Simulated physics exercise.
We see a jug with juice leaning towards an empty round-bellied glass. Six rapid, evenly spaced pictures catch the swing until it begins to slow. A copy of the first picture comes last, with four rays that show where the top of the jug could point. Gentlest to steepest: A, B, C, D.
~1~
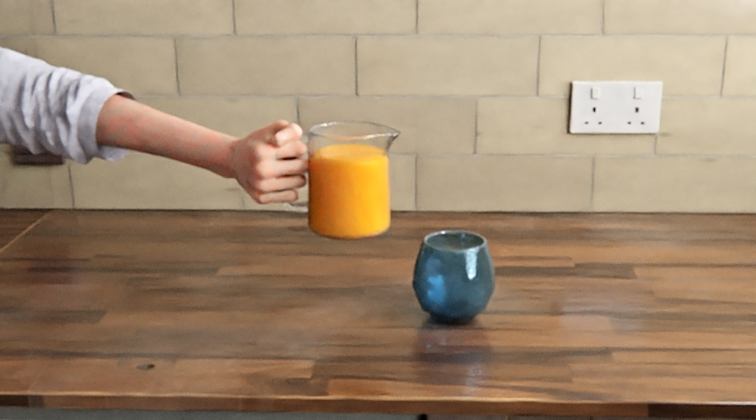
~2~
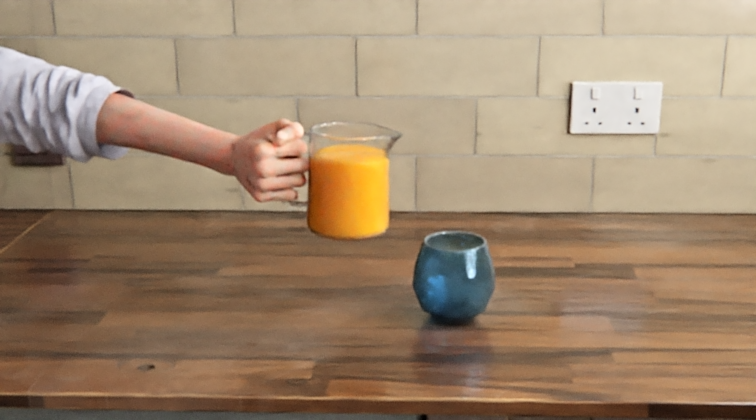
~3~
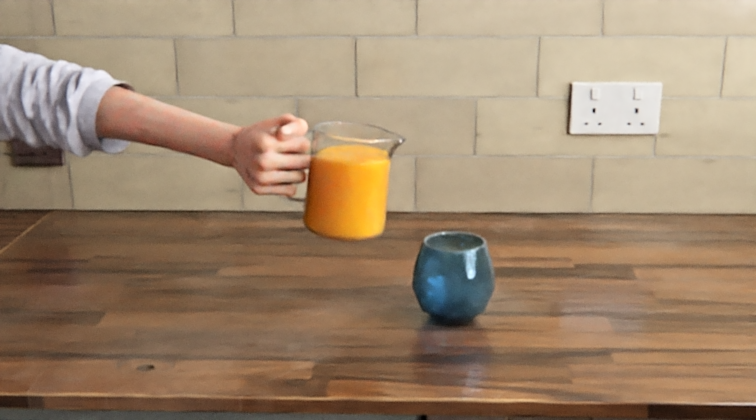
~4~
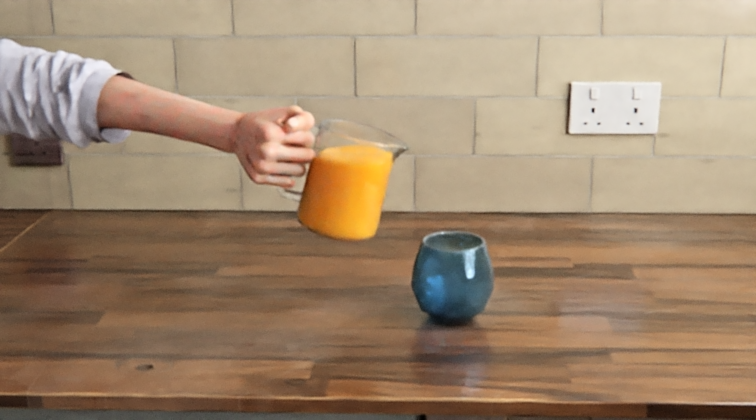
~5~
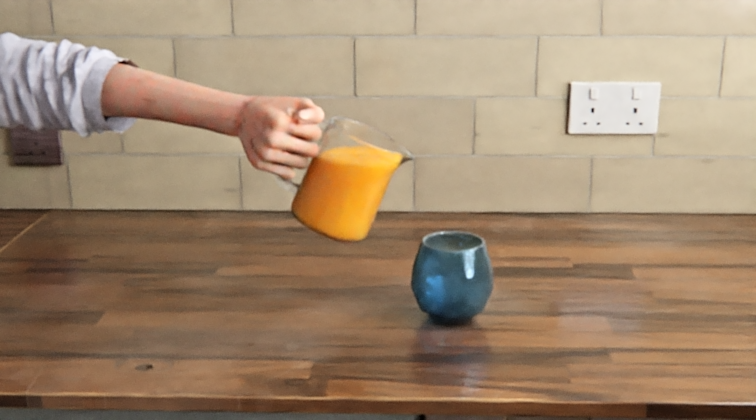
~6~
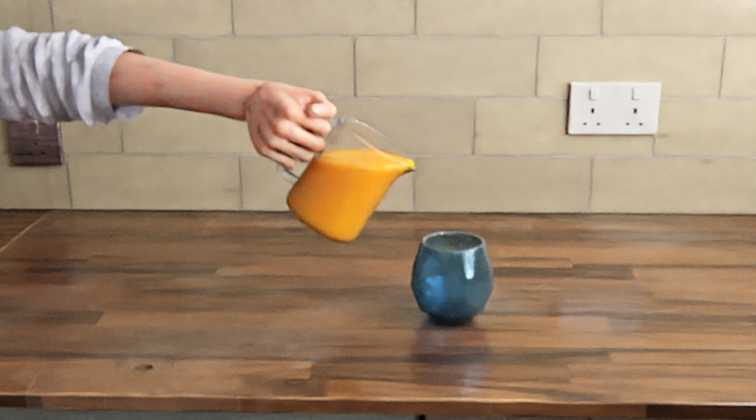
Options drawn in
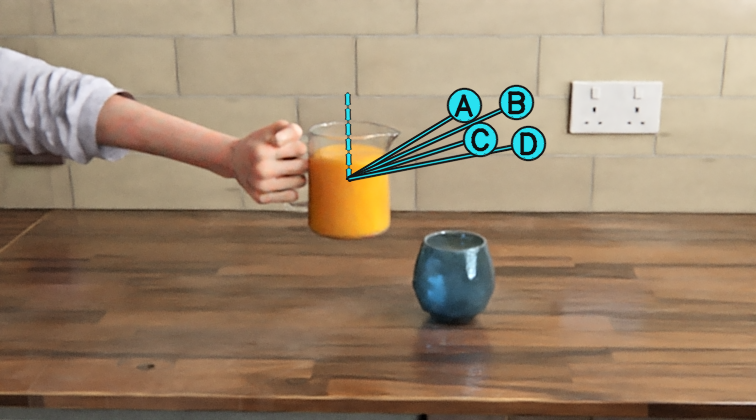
Hand holding a glass jug of orange juice above a wooden worktop, gradually tilting it rightward near a round blue glass.
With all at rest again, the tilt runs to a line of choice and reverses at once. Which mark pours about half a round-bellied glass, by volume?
B works best here.
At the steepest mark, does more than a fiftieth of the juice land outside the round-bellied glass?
No, it does not.
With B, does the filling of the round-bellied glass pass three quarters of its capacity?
No, it does not.
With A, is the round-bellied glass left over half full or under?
Under.
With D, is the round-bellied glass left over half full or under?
Over half.
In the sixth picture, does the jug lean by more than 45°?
No, it does not.
In cyan, A at (451, 117); B at (501, 110); C at (463, 142); D at (512, 147).
Choosing A, the round-bellied glass ends with about 35 % of what it can hold.
Choosing B, the round-bellied glass ends with about 49 % of what it can hold.
Choosing C, the round-bellied glass ends with about 64 % of what it can hold.
Choosing D, the round-bellied glass ends with about 78 % of what it can hold.
